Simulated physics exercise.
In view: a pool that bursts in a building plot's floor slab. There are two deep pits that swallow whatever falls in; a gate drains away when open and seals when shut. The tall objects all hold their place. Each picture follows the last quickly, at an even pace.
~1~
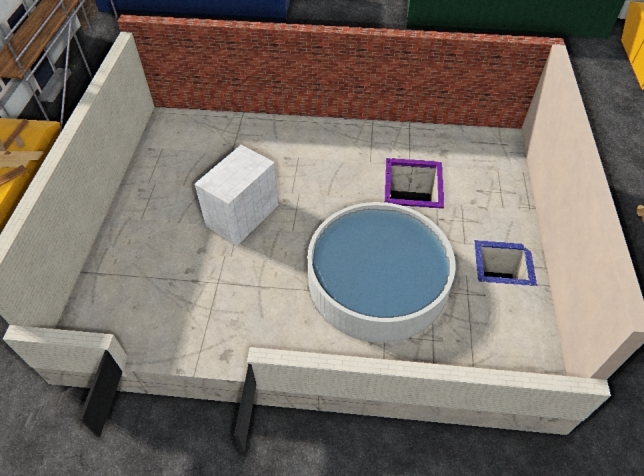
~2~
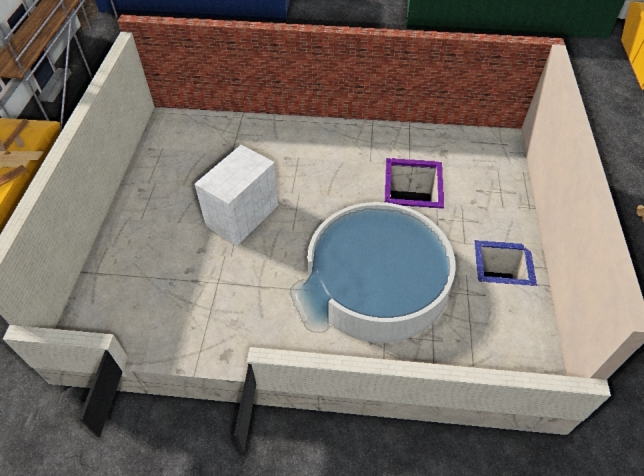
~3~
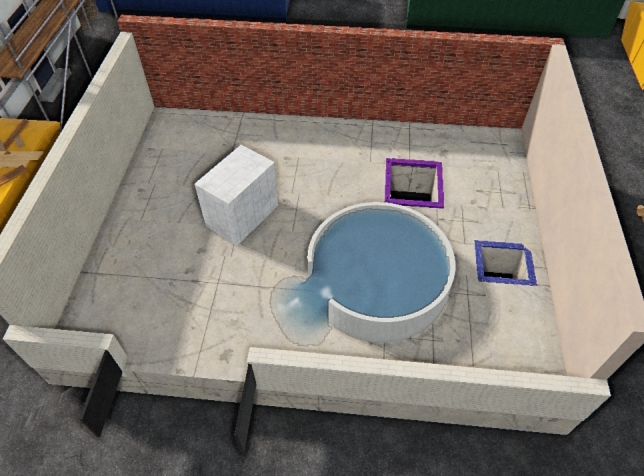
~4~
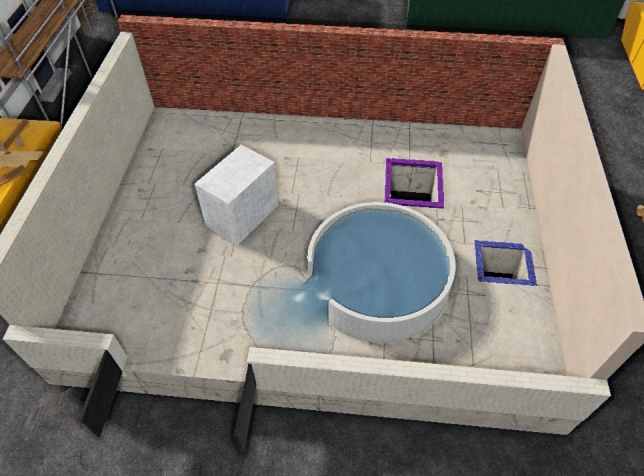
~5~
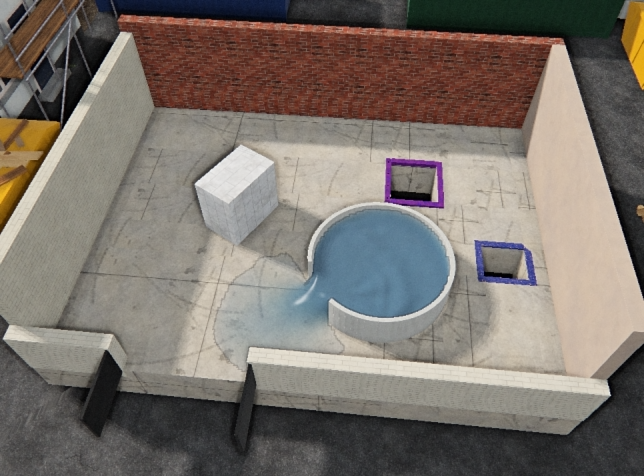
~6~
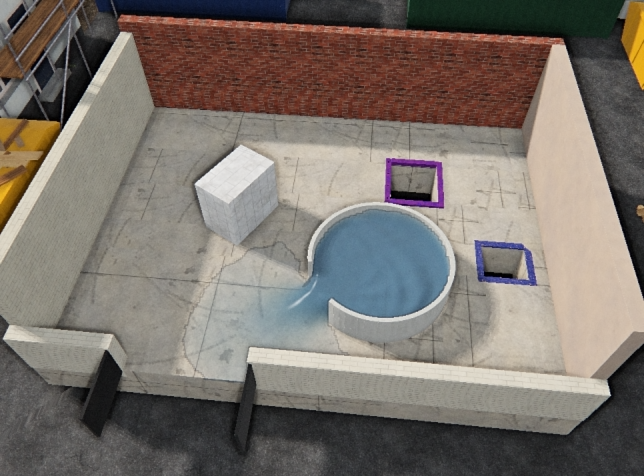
Water breaking through the left side of a round pool and spreading in a thinning sheet across a walled concrete floor.
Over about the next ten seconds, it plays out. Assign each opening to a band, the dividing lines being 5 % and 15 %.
The gate lands over 15 %; the purple pit lands under 5 %; the blue pit lands under 5 %.
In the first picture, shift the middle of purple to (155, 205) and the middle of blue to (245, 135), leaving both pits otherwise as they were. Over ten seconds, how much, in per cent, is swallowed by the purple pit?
Share, purple pit, approx.: 6 in a hundred.
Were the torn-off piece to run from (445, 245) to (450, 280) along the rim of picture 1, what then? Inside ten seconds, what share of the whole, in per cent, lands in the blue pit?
Share to the blue pit: 35 in a hundred.
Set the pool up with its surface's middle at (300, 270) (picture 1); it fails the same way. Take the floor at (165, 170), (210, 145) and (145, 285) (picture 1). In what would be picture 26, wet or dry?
Well, first one got wet, second one stays dry, third one got wet.
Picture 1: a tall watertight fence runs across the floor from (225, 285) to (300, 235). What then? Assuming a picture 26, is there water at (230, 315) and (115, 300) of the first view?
Swamped, then swamped.
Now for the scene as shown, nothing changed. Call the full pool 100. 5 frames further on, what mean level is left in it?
I'd put it close to 78 percent.
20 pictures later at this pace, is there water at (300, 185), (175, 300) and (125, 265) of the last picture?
Point by point: Unwetted; swamped; swamped.
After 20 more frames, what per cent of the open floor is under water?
Roughly 30 percent, I'd say.
A moment on, water covers 20 % of the floor; the gate 3 %, the purple pit 0 %, the blue pit 0 %.
Next, water covers 25 % of the floor; the gate 8 %, the purple pit 0 %, the blue pit 0 %.
Then, water covers 30 % of the floor; the gate 15 %, the purple pit 0 %, the blue pit 0 %.
Later, water covers 50 % of the floor; the gate 24 %, the purple pit 0 %, the blue pit 0 %.
In the end, water covers 65 % of the floor; the gate 32 %, the purple pit 0 %, the blue pit 1 %.
